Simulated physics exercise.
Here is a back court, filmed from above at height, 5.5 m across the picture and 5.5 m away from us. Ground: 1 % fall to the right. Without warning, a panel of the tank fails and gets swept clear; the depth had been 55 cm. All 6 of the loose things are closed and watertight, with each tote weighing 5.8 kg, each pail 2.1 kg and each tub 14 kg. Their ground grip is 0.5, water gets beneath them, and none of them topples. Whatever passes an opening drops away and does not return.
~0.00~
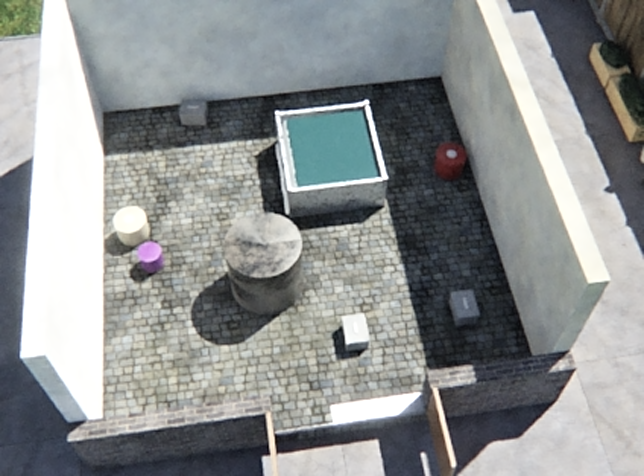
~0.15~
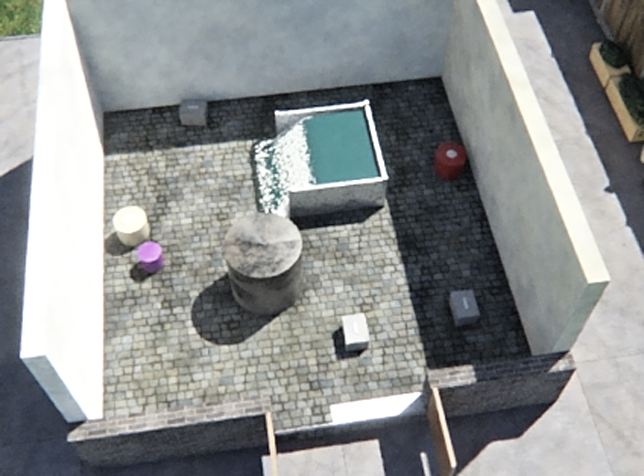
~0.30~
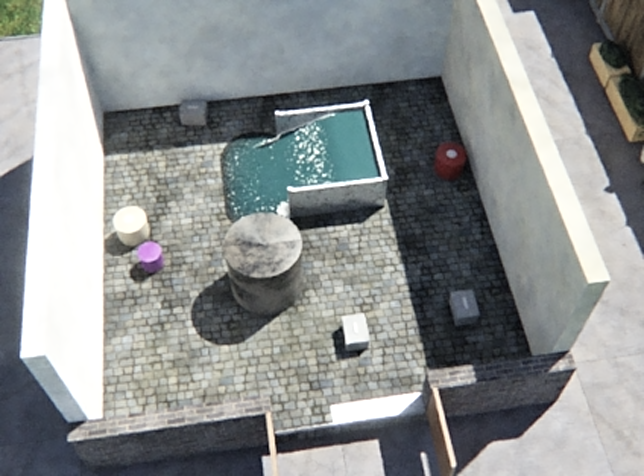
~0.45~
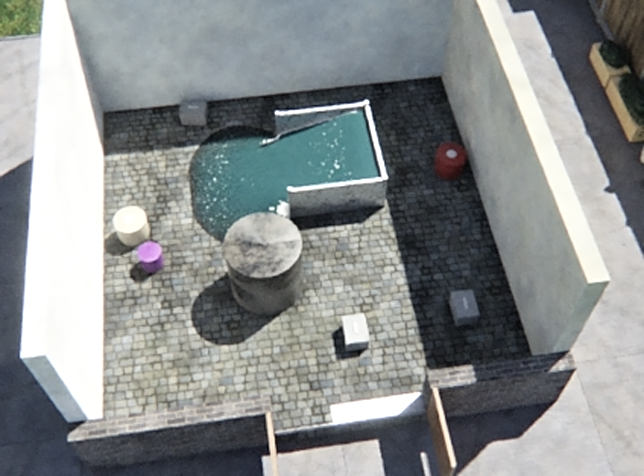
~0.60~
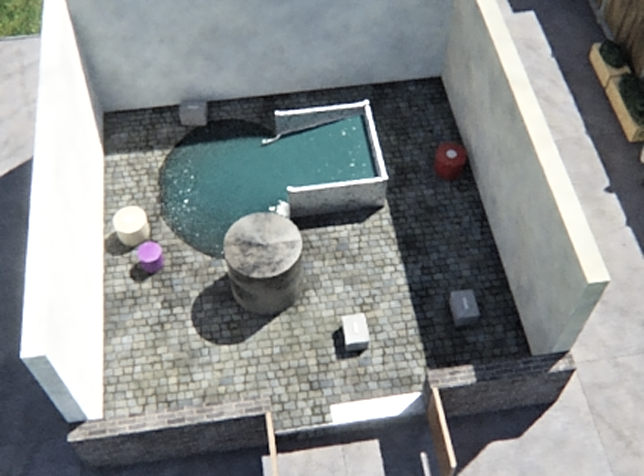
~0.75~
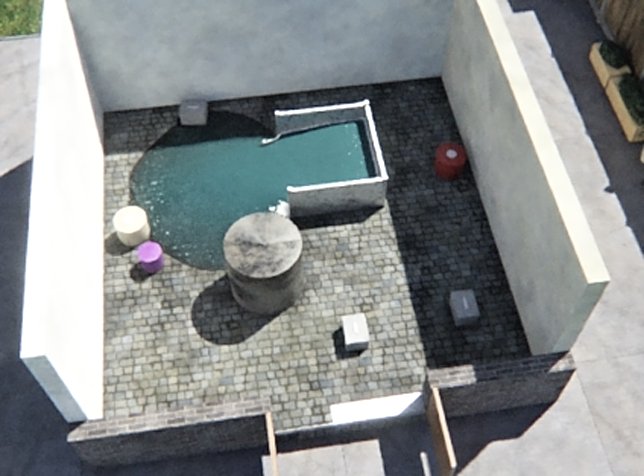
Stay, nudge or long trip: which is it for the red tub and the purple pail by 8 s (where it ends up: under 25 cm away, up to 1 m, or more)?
The red tub ends up close to its start; the purple pail ends up far from its start.
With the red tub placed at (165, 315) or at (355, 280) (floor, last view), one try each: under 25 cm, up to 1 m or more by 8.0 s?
Taken in turn, it glides a modest way and then stays almost motionless.
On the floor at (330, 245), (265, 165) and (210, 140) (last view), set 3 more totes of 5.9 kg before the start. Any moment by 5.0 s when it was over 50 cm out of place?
Lab note - in order: Below threshold / above threshold / above threshold.
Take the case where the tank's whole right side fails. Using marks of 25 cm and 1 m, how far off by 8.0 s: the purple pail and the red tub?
Purple pail: Essentially stationary; red tub: Displaced far.
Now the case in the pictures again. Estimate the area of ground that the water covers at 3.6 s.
My estimate is roughly 16 m2.
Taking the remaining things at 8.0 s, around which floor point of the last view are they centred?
It sits at about (364, 260).
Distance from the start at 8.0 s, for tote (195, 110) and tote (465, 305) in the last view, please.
Lab note - net shifts in turn: 150 cm; 0 cm.
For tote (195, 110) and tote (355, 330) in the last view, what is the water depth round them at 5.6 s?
Depths: Near 6 cm, then near 3 cm.
After 1.6 s the red tub is near (451, 154), 0.0 m from its start, aground; the purple pail is near (109, 287), 0.7 m from its start, afloat; 0 of 6 are out; 2 afloat.
After 3.6 s the red tub is near (451, 154), 0.0 m from its start, aground; the purple pail is near (269, 372), 2.5 m from its start, aground; 0 of 6 are out; 1 afloat.
After 5.6 s the red tub is near (451, 154), 0.0 m from its start, aground; the purple pail is near (332, 320), 2.7 m from its start, afloat; 0 of 6 are out; 2 afloat.
After 8.0 s the red tub is near (451, 154), 0.0 m from its start, aground; the purple pail is near (427, 243), 3.8 m from its start, aground; 0 of 6 are out; 0 afloat.
